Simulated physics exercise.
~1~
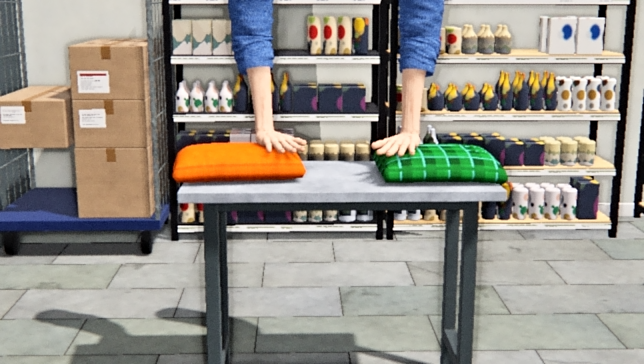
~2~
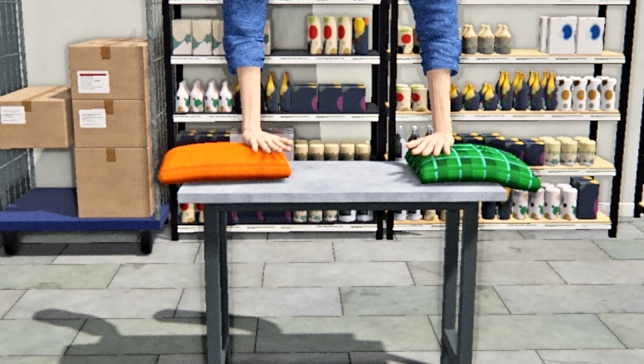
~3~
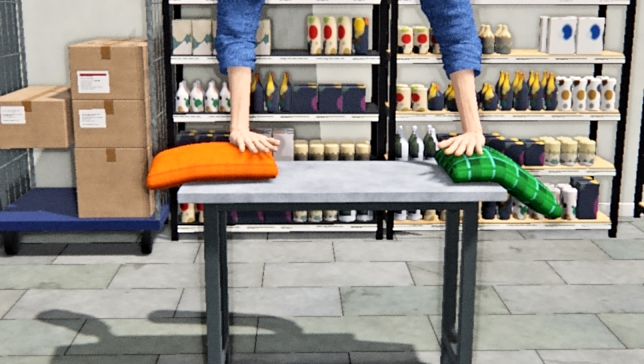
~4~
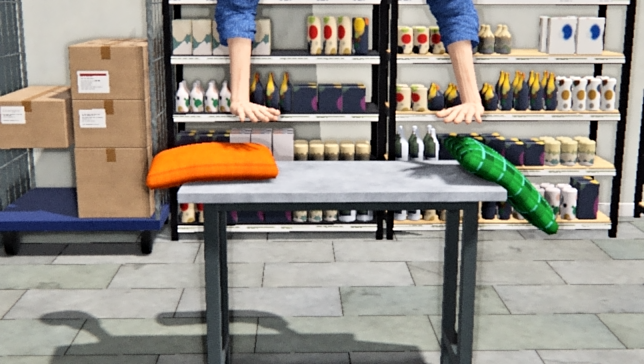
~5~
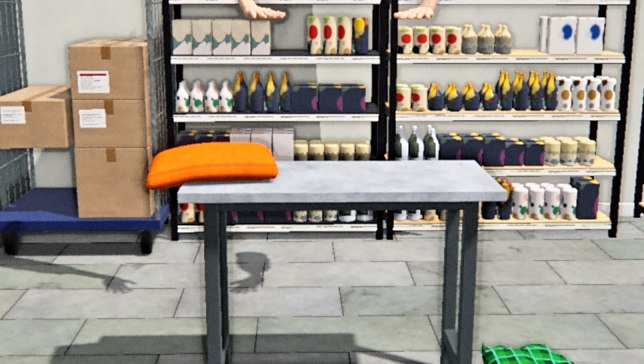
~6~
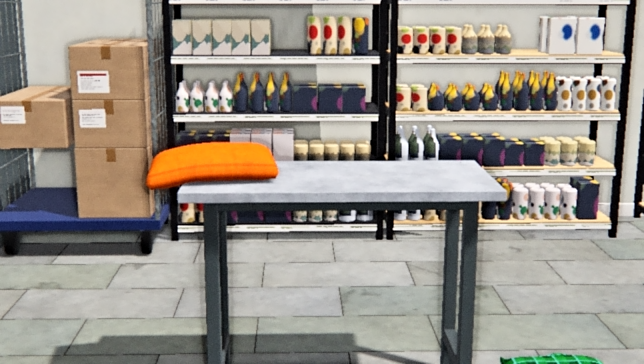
The clip shows two hands sliding an orange pillow left and a green cushion right toward opposite ends of a table, then lifting away. The green cushion tips over the right end and falls to the floor, while the orange pillow stays on the table, overhanging the left end.
